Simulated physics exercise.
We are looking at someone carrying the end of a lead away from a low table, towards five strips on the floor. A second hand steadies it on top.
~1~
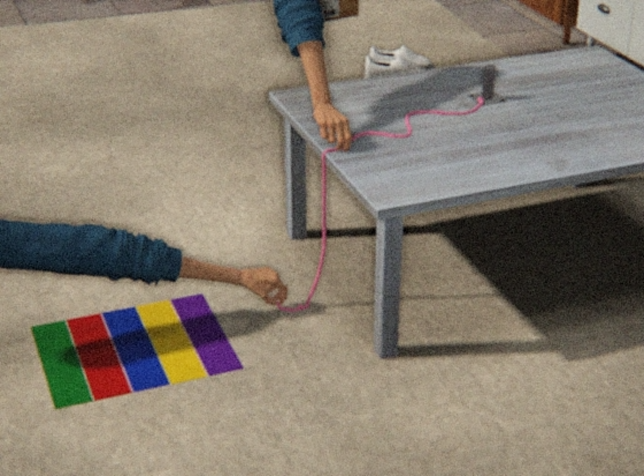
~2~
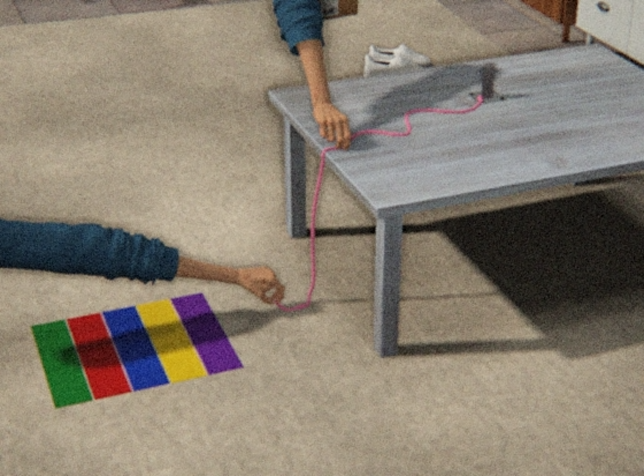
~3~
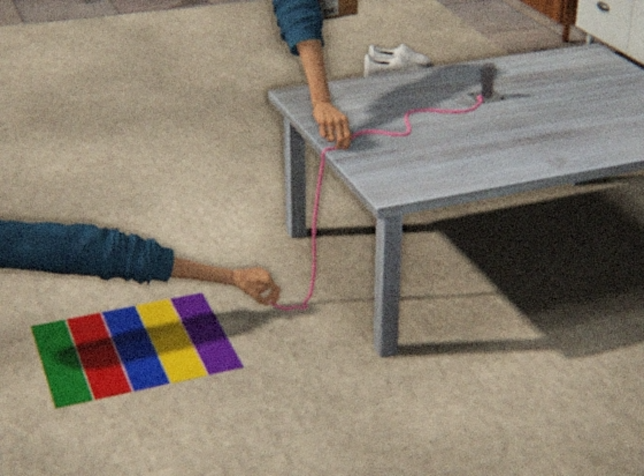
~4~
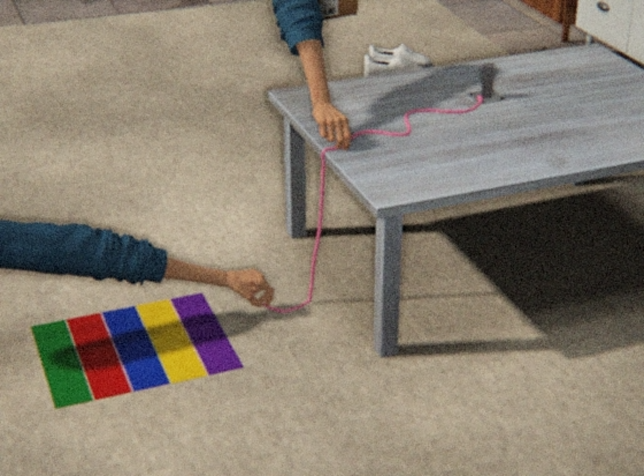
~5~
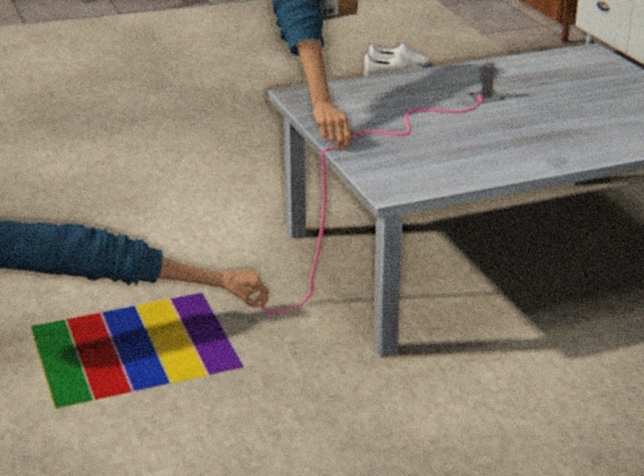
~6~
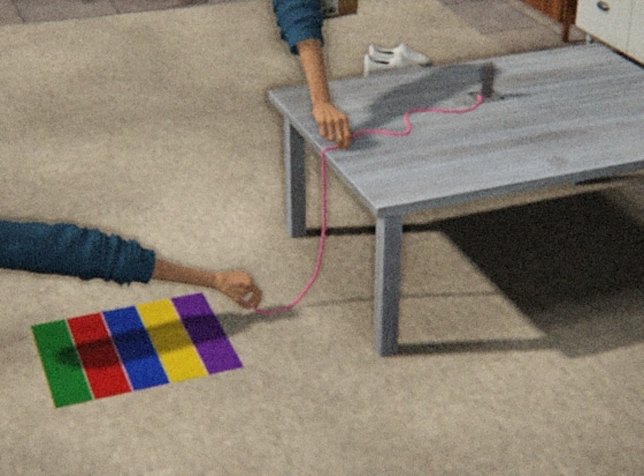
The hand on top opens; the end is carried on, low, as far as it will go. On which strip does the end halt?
The end stops over the red strip.
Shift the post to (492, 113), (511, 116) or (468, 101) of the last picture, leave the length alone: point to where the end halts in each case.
In that order: (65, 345), (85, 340) and (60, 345).
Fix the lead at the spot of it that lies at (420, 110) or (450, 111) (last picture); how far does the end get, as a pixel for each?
About (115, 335) and (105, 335).
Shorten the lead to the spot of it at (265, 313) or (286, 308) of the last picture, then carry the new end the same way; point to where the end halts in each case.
In that order: (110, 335) and (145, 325).
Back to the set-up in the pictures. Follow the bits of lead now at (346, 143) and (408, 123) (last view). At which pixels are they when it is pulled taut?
About (290, 165), and the other about (375, 125).
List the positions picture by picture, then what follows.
End (278, 302); purple (219, 358); yellow (183, 365); blue (145, 373); red (108, 381); green (69, 390), in the first picture.
End (275, 302); lead through (473, 109) (407, 115) (380, 133) (327, 151) (313, 222) (312, 288), in the second picture.
End (271, 302), in the third picture.
End (264, 304); lead through (473, 109) (407, 115) (380, 133) (327, 151) (320, 222) (311, 289), in the fourth picture.
End (259, 305), in the fifth picture.
End (252, 306); lead through (473, 109) (407, 115) (380, 132) (327, 151) (325, 221) (308, 288), in the sixth picture.
Soon after, end near (161, 324); over yellow.
After that, end near (117, 333); over blue.
At the stop, end near (90, 339); over red. It gets as far as the red strip.
